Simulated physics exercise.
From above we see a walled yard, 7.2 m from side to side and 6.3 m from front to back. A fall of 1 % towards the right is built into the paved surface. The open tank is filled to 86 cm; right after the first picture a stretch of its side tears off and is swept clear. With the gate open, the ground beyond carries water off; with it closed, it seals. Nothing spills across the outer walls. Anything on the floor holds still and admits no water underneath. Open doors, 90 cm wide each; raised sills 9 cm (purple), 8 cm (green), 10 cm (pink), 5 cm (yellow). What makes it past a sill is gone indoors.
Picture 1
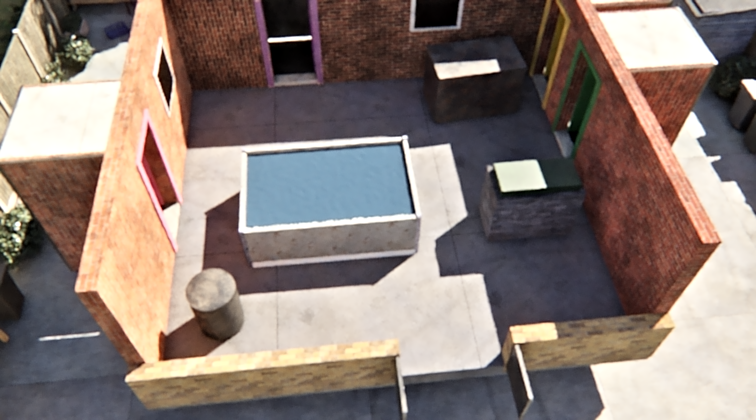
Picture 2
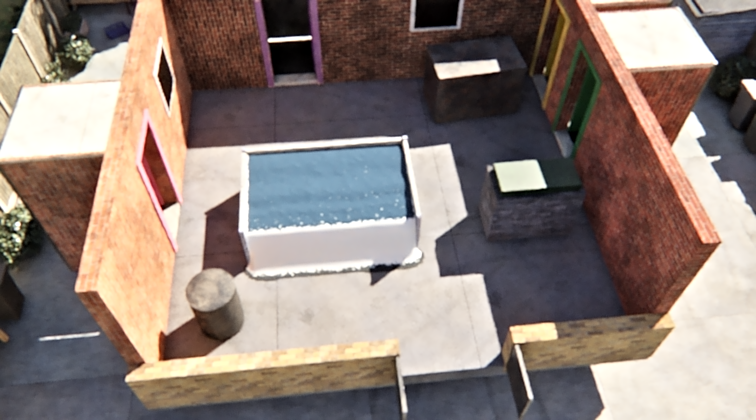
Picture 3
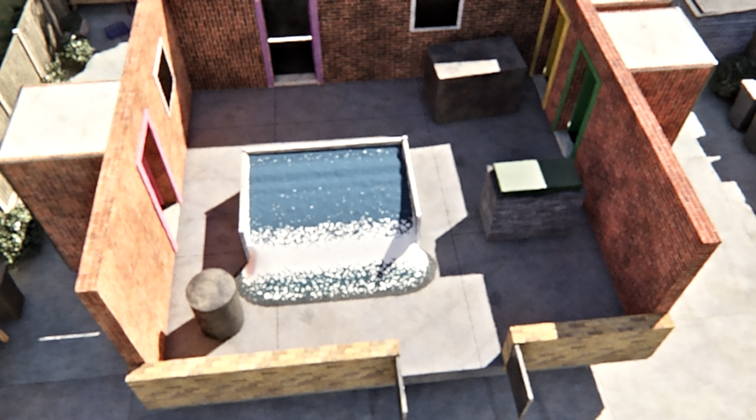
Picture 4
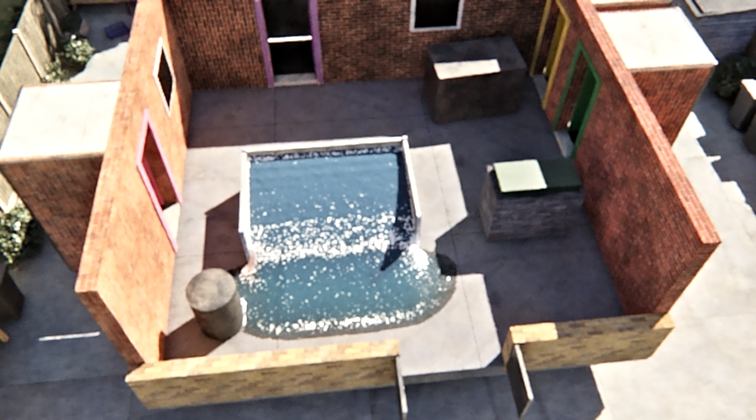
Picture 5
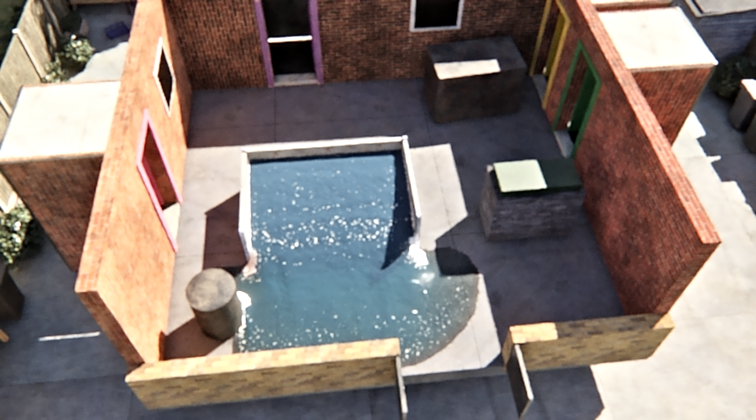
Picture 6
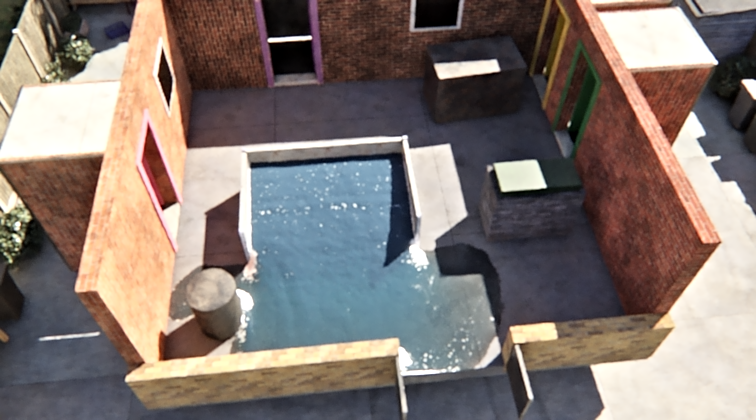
Water bursts from the front of the open tank and spreads across the walled yard's paving.
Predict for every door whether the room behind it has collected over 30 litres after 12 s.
At the end, the purple door remains within the limit; the green door remains within the limit; the pink door remains within the limit; the yellow door breaks the limit.
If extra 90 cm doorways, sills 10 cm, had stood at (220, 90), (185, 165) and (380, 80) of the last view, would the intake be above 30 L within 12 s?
More, less, less.
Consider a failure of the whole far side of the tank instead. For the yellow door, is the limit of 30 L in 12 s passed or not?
Relative to that limit, yellow ends up on the high side.
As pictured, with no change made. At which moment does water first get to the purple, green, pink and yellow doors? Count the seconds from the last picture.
Purple: 3.2 s; green: 2.8 s; pink: 1.0 s; yellow: 3.8 s.
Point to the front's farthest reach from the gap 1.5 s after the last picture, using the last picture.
That's around (628, 338) in the last picture.
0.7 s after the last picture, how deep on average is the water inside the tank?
Depth, averaged: Around 33 centimetres.
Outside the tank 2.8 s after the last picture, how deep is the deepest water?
Depth max: Approx. 30 cm.
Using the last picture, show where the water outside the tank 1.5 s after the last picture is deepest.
In the final picture, near (174, 381).
Then, 0.7 s after the last picture water covers 25 % of the floor and is deepest (61 cm) near (311, 368); purple door not reached, green door not reached, pink door not reached, yellow door not reached.
Then, 1.5 s after the last picture water covers 30 % of the floor and is deepest (56 cm) near (174, 381); purple door not reached, green door not reached, pink door 3 cm at the sill, 0 L in, yellow door not reached.
Then, 2.8 s after the last picture water covers 55 % of the floor and is deepest (30 cm) near (624, 328); purple door not reached, green door not reached, pink door 15 cm at the sill, 0 L in, yellow door not reached.
Then, 6.3 s after the last picture water covers 90 % of the floor and is deepest (18 cm) near (459, 76); purple door 8 cm at the sill, 10 L in, green door 4 cm at the sill, 0 L in, pink door 4 cm at the sill, 7 L in, yellow door 8 cm at the sill, 13 L in.
Then, 11.3 s after the last picture water covers 100 % of the floor and is deepest (17 cm) near (572, 194); purple door 3 cm at the sill, 11 L in, green door 9 cm at the sill, 4 L in, pink door 2 cm at the sill, 7 L in, yellow door 11 cm at the sill, 68 L in.
